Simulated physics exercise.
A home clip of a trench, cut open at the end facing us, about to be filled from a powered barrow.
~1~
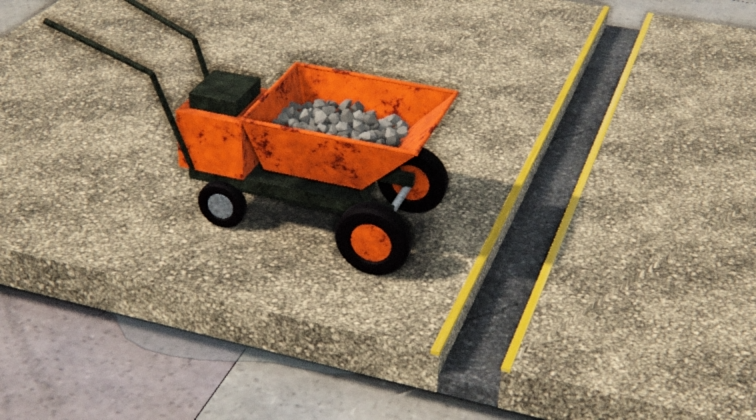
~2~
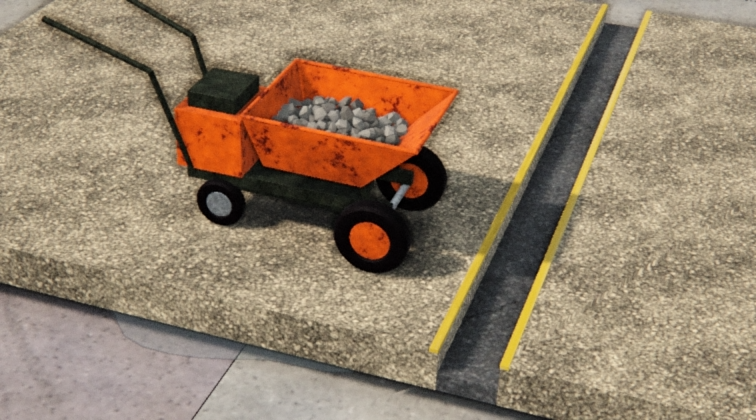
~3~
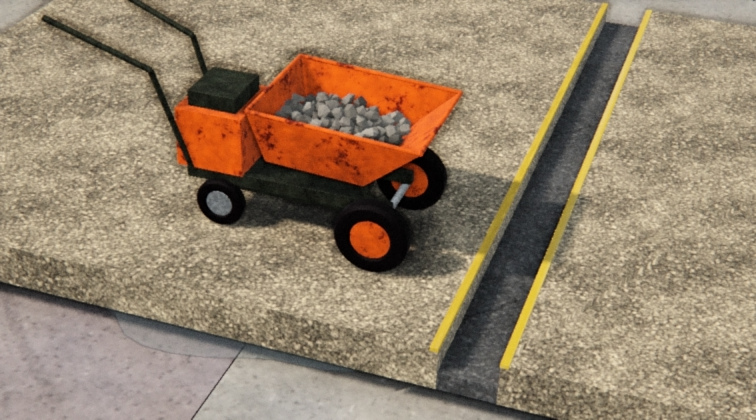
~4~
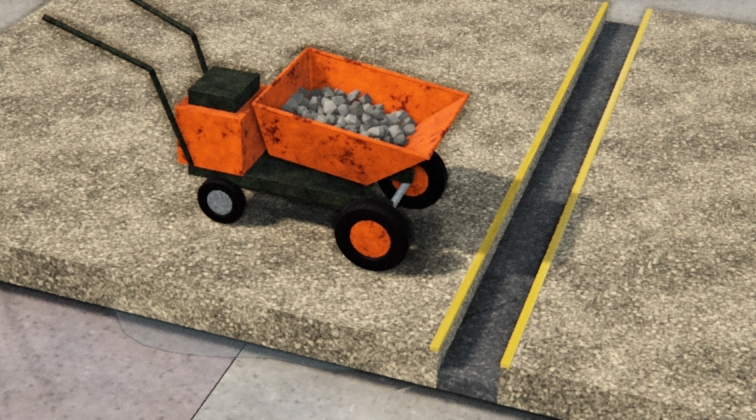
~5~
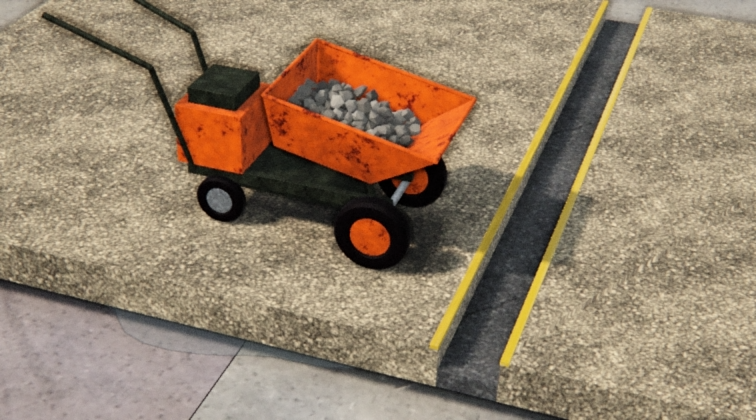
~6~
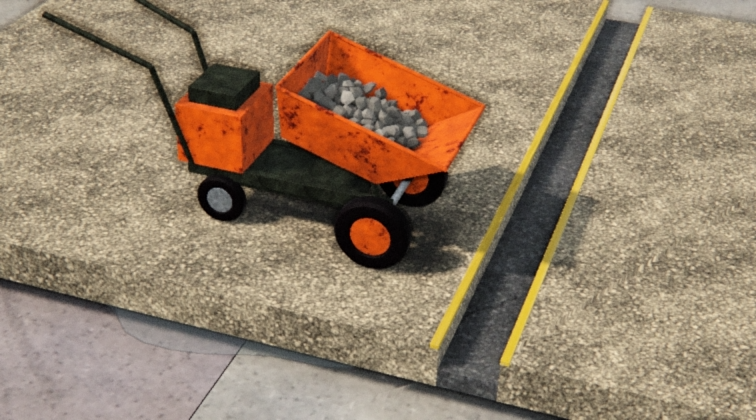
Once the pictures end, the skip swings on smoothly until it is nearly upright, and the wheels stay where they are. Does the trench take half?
The trench takes over half.
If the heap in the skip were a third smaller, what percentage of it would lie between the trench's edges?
It comes to 90 per cent or so.
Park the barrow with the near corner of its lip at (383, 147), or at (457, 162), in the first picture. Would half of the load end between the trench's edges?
First the larger part, then below a half.
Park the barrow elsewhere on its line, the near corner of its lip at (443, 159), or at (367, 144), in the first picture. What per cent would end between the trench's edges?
First some 40, then 70 per cent.
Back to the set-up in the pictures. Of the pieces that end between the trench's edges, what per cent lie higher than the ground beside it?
Close to 10 per cent.
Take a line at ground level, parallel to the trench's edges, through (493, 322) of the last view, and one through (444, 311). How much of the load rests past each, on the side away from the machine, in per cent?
In turn 50 and 100 in a hundred.
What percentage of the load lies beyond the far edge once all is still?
It comes to 20 per cent or so.
Just after the last frame, skip tipped steeply; every one in the skip.
A moment on, skip tipped right over; roughly two thirds in the skip; roughly a quarter in or heaped over the trench; just a few beyond it; just a few falling.
Further on, skip tipped right over; just a few in the skip; the larger part in or heaped over the trench; roughly a quarter beyond it.
When it is over, skip tipped right over; the larger part in or heaped over the trench; roughly a quarter beyond it.
